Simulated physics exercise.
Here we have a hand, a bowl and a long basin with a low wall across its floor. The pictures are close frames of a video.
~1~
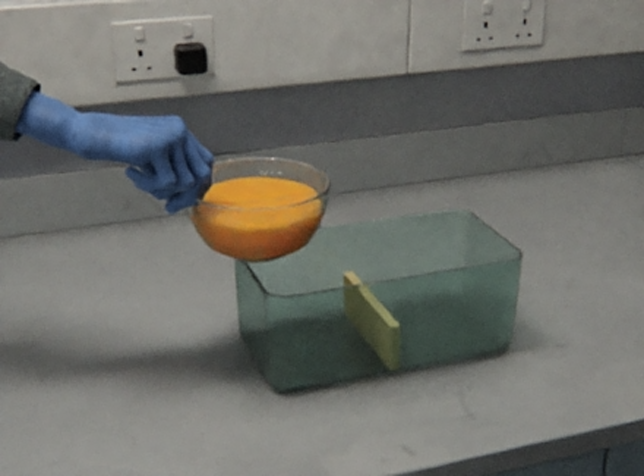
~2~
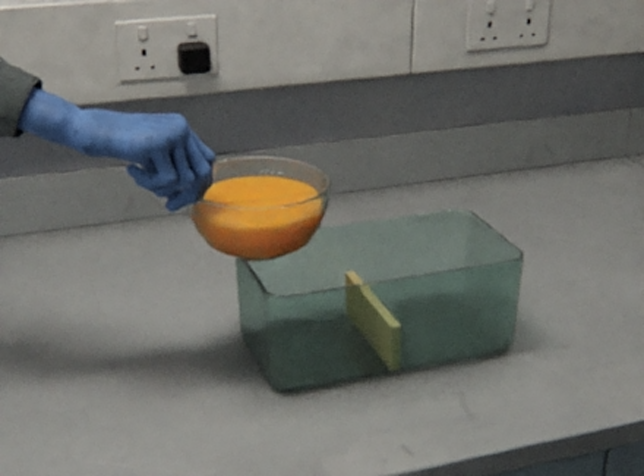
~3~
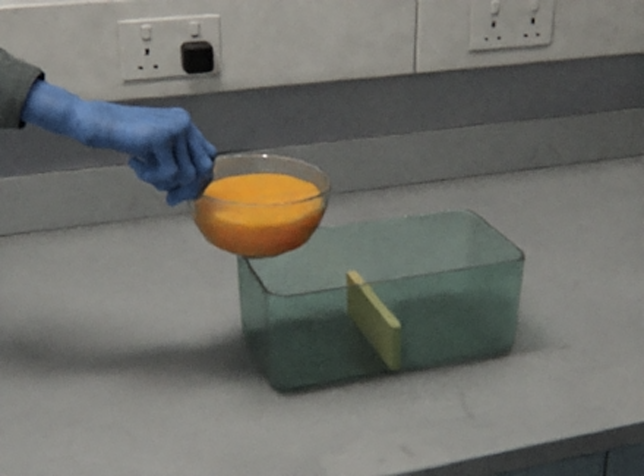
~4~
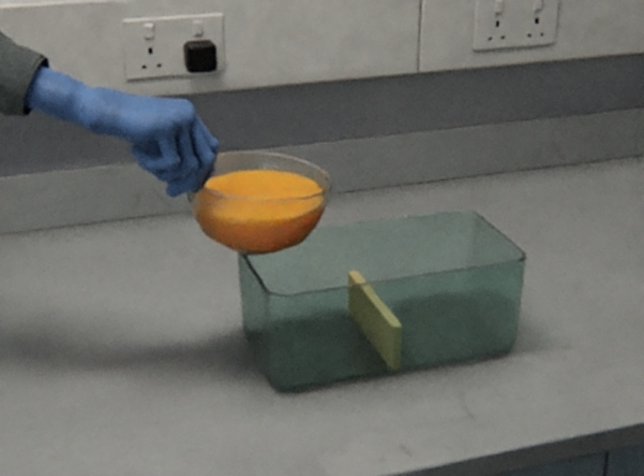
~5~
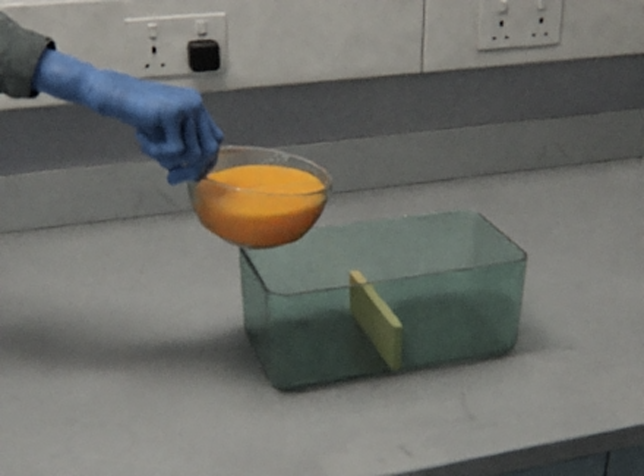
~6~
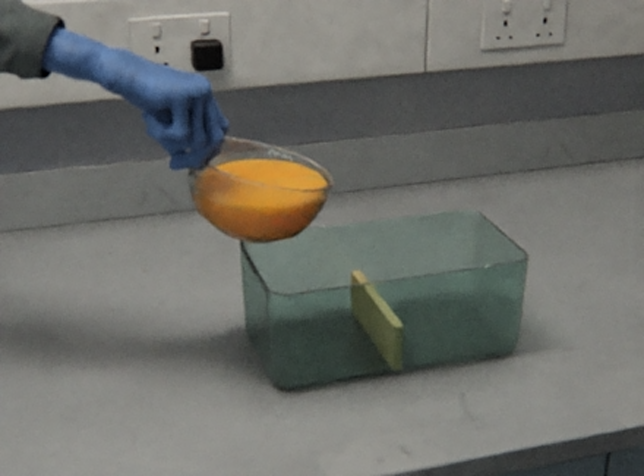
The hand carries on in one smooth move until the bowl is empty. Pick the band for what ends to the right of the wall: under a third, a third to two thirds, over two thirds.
The share right of the wall is above two thirds.
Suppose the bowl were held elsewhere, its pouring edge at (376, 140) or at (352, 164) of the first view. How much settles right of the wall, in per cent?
The first gives 90 %, the second 95 %.
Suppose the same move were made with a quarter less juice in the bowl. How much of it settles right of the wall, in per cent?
Roughly 90 in a hundred.
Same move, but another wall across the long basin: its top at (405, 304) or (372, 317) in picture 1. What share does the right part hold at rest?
Roughly 55 per cent, and 85 per cent.
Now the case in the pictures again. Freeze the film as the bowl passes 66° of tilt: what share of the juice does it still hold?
Near 55 %.
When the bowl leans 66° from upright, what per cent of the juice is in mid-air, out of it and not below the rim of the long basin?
Near 35 %.
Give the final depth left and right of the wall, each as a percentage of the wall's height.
Left: 0 %. Right: 50 %.
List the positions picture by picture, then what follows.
In the first picture, tilt 0°; pouring edge (324, 176); surface from (190, 208) to (318, 191); the long basin's rim runs from (250, 270) to (495, 233); the wall's top is at (370, 299).
In the second picture, tilt 1°; pouring edge (325, 175); surface from (191, 206) to (319, 190).
In the third picture, tilt 3°; pouring edge (326, 175); surface from (191, 204) to (320, 187).
In the fourth picture, tilt 6°; pouring edge (327, 175); surface from (192, 200) to (321, 184).
In the fifth picture, tilt 10°; pouring edge (327, 175); surface from (193, 194) to (322, 180).
In the sixth picture, tilt 15°; pouring edge (328, 175); surface from (193, 186) to (324, 175).
A moment on, the bowl is tipped part way and 56 per cent is still to pour, 4 is left of the wall and 6 right of it.
Next, the bowl is tipped on its side and 6 per cent is still to pour, 4 is left of the wall and 74 right of it.
Then the bowl is tipped on its side and 0 per cent is still to pour, 6 is left of the wall and 94 right of it.
Later the bowl is tipped on its side and 0 per cent is still to pour, 6 is left of the wall and 94 right of it.
In the end 6 per cent lies left of the wall, 94 right of it and 0 outside.
